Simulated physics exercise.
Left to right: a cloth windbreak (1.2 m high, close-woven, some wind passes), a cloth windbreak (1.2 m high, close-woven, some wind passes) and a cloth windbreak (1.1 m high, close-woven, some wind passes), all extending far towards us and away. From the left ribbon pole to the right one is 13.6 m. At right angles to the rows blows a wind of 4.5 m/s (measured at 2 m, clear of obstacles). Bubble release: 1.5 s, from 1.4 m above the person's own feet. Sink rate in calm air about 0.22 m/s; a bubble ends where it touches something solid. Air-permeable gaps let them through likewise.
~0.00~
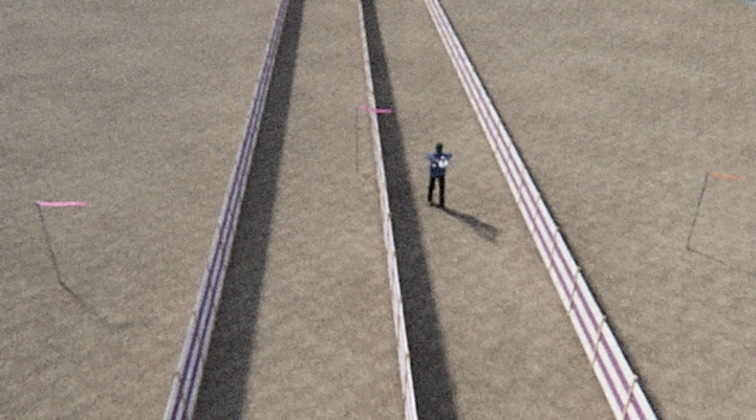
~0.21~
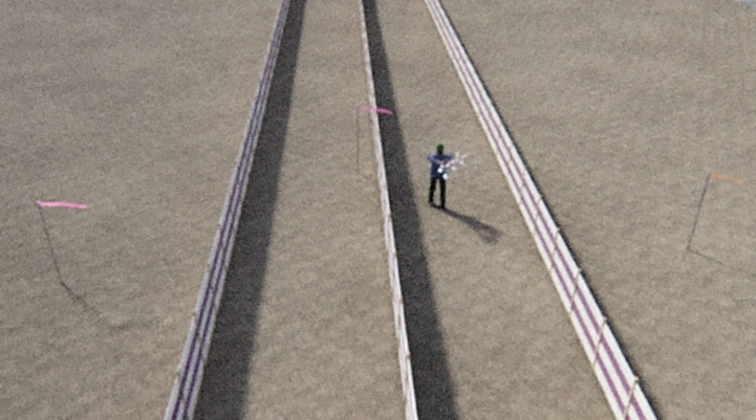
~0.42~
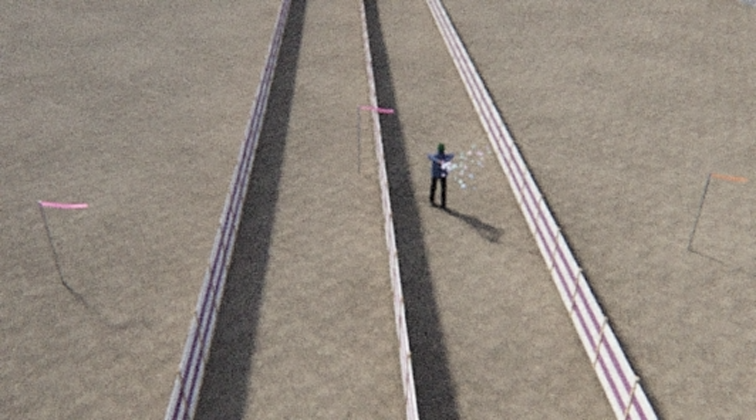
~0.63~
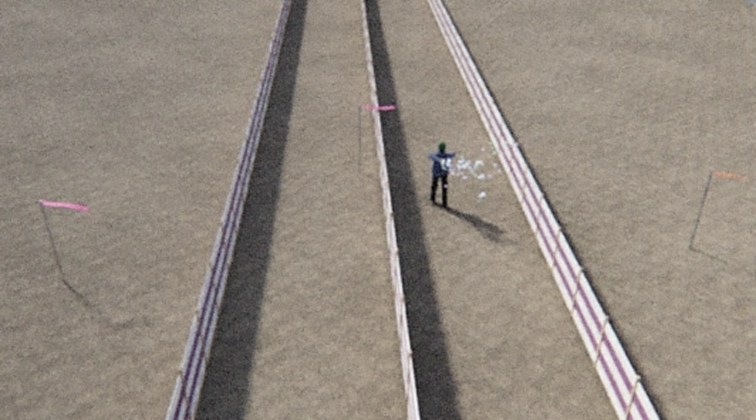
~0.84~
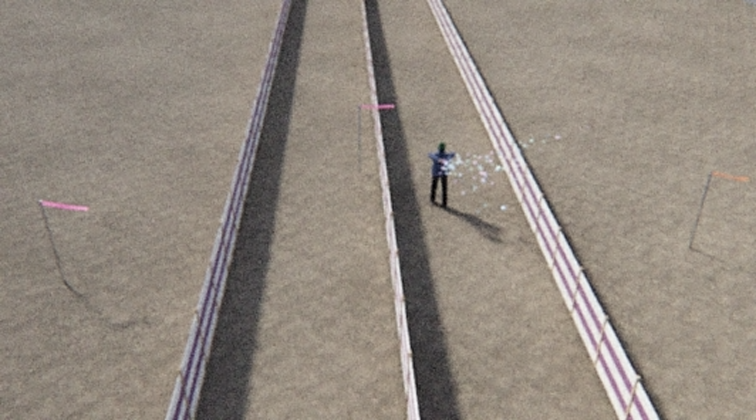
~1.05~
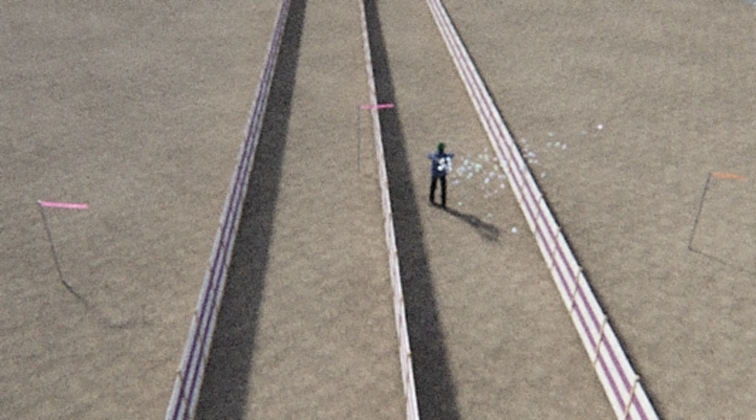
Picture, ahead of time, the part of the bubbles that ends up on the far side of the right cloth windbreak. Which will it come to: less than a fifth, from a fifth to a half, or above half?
It will be above half.
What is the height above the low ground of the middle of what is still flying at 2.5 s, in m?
Middle height: Approx. 1.0 m.
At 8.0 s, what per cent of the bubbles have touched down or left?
Estimated share: Close to 65 %.
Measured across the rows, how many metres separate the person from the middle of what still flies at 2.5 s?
About 2.5 m.
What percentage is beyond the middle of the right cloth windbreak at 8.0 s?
Estimate: Roughly 75 per cent.
After 2.5 s, 60 % is beyond the right cloth windbreak; 6 % has touched down or left; the middle of what still flies is 0.9 m above the low ground, near (555, 181).
After 4.0 s, 70 % is beyond the right cloth windbreak; 26 % has touched down or left; the middle of what still flies is 0.8 m above the low ground, near (684, 184).
After 8.0 s, 73 % is beyond the right cloth windbreak; 64 % has touched down or left.
After 20.0 s, 74 % is beyond the right cloth windbreak; 100 % has touched down or left.
After 45.0 s, 74 % is beyond the right cloth windbreak; 100 % has touched down or left.
